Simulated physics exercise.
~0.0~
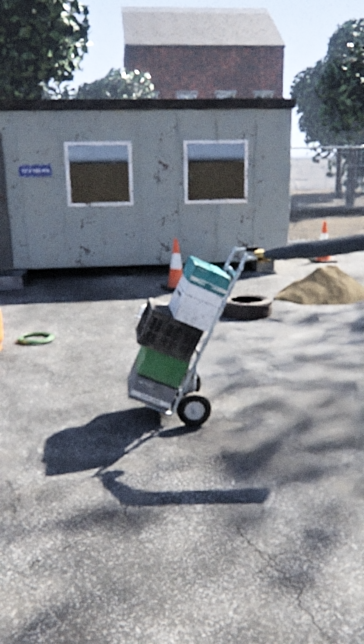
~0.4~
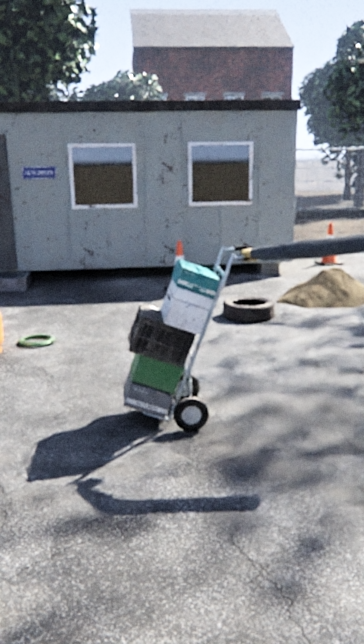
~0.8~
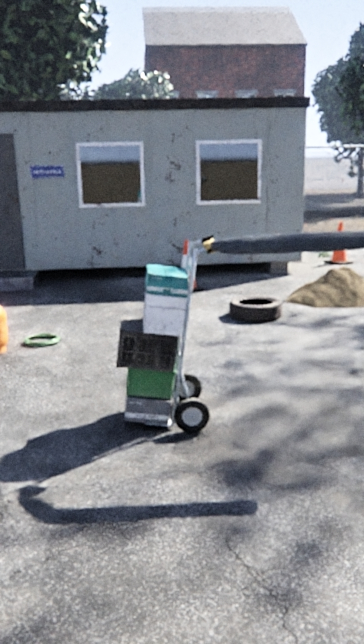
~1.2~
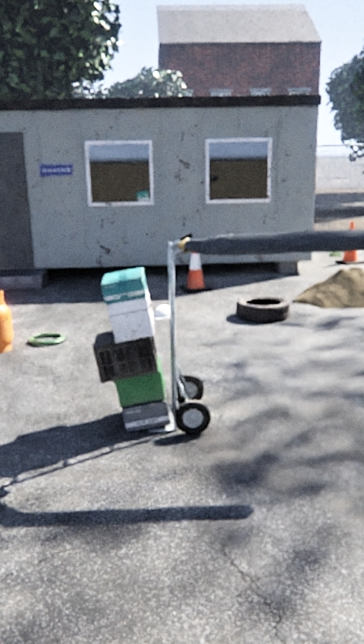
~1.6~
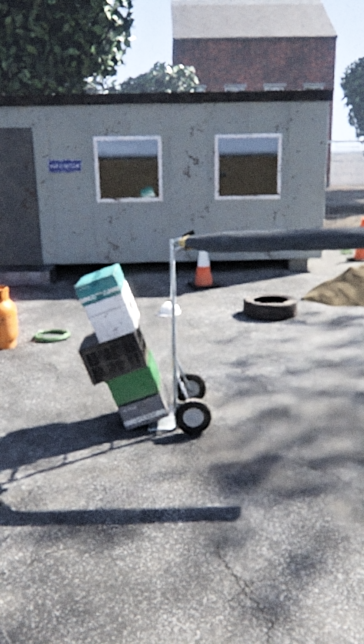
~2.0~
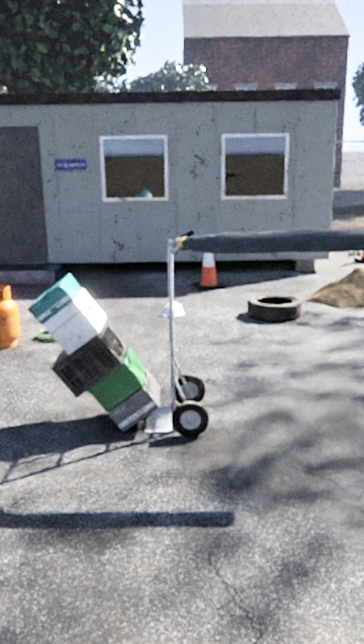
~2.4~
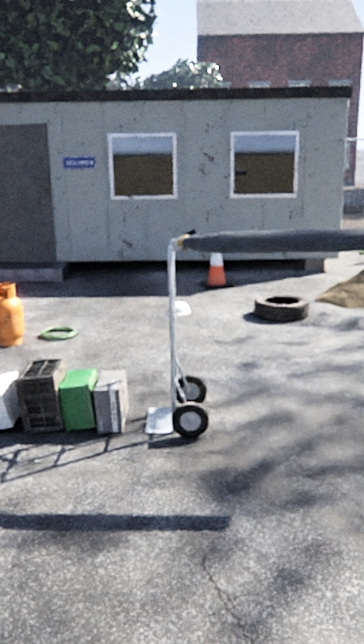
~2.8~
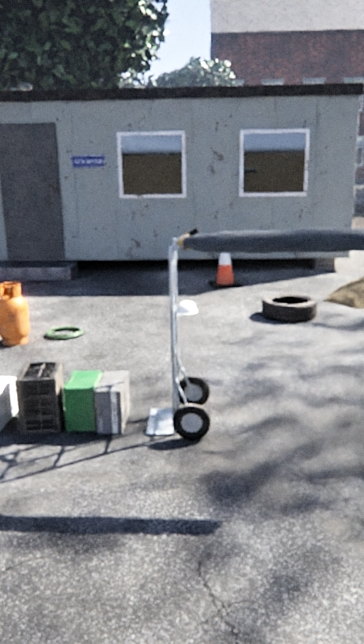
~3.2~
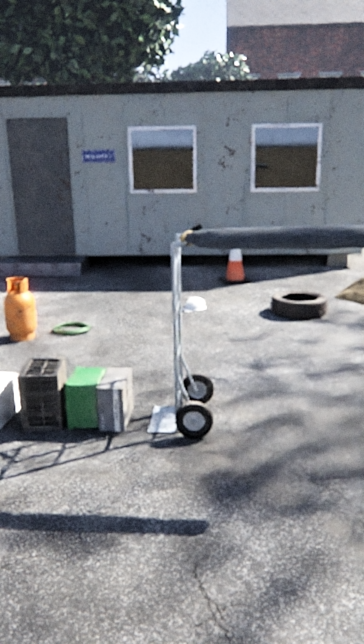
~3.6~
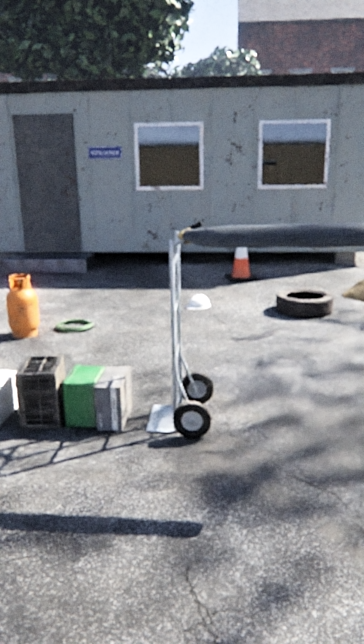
Stack of boxes and a crate on a hand truck swinging upright, toppling left and lying in a row on tarmac.
